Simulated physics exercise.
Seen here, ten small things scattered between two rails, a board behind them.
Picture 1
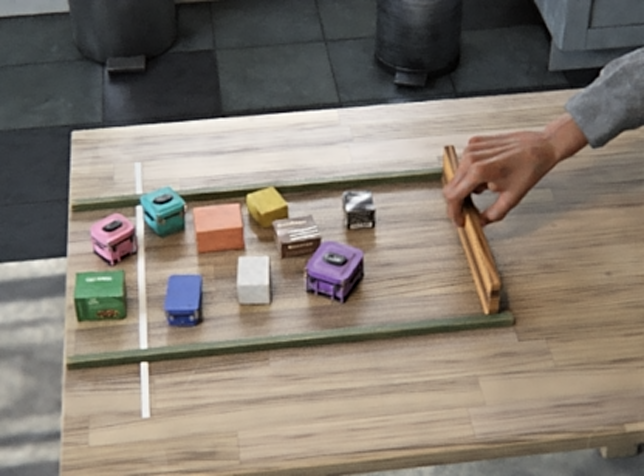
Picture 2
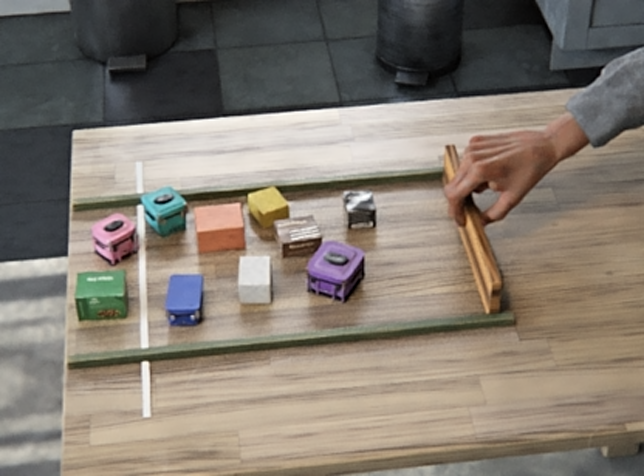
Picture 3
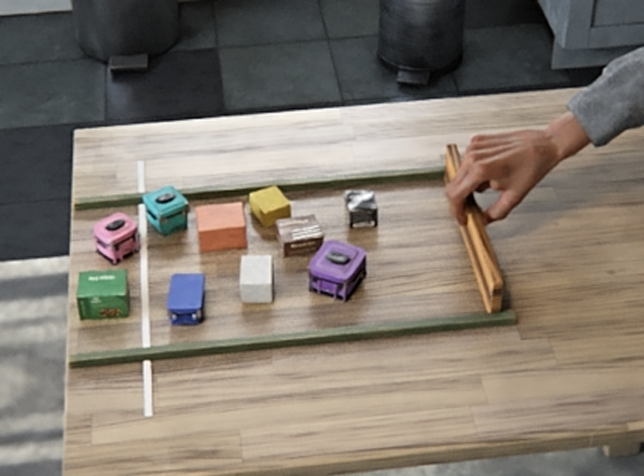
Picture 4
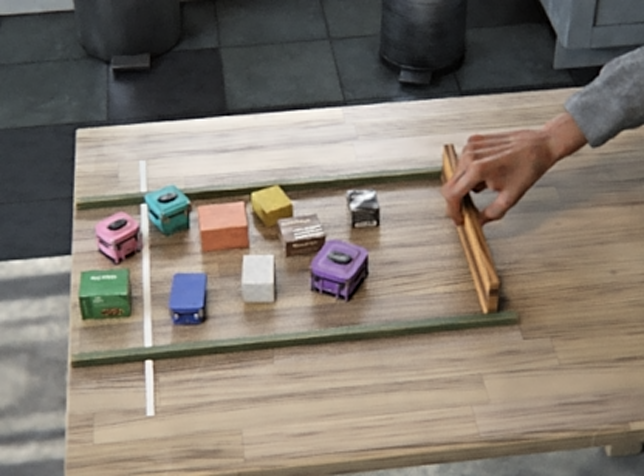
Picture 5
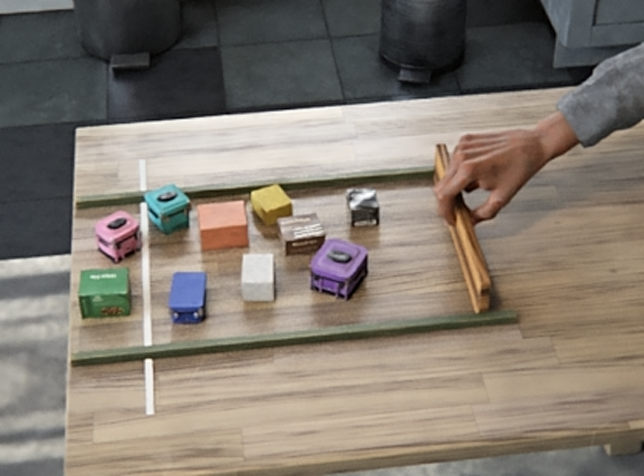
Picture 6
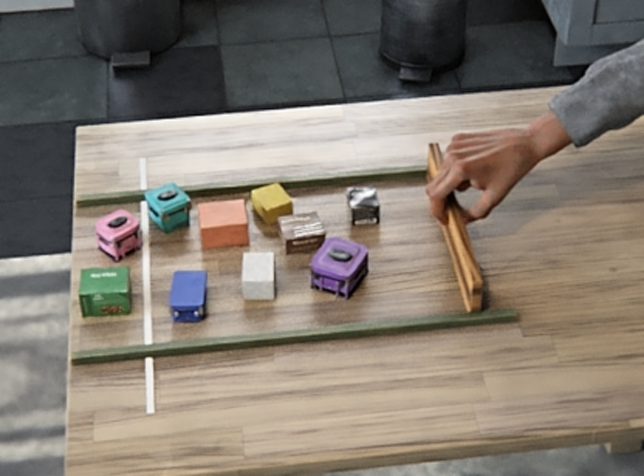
A hand slides a wooden board slightly left between two rails toward scattered small objects.
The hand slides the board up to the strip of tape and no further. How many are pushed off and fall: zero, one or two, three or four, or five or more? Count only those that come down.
As it turns out, the number that fall off is three or four.
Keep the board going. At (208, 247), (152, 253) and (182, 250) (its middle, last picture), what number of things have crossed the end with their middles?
Place by place, 0, 3 and 1.
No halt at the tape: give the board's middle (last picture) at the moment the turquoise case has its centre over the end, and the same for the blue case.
Near (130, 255) and (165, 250).
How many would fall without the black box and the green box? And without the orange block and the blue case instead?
Fallen: 2, and 1 in the other try.
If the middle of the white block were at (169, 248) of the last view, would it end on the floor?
The white block survives.
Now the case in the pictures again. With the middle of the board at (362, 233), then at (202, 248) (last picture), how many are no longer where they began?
First 2, then 10.
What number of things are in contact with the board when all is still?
In contact: 4.
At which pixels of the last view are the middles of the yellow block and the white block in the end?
Near (127, 205) and (85, 295).
Soon after, none off yet; green box at rest near (105, 291); pink case at rest near (119, 235); turquoise case at rest near (169, 208).
Then, none off yet; green box moved about its own width near (60, 297); pink case moved about its own width near (90, 240); turquoise case moved about its own width near (136, 210).
At rest, the number that fall off is three or four; fallen, blue case, pink case and green box.
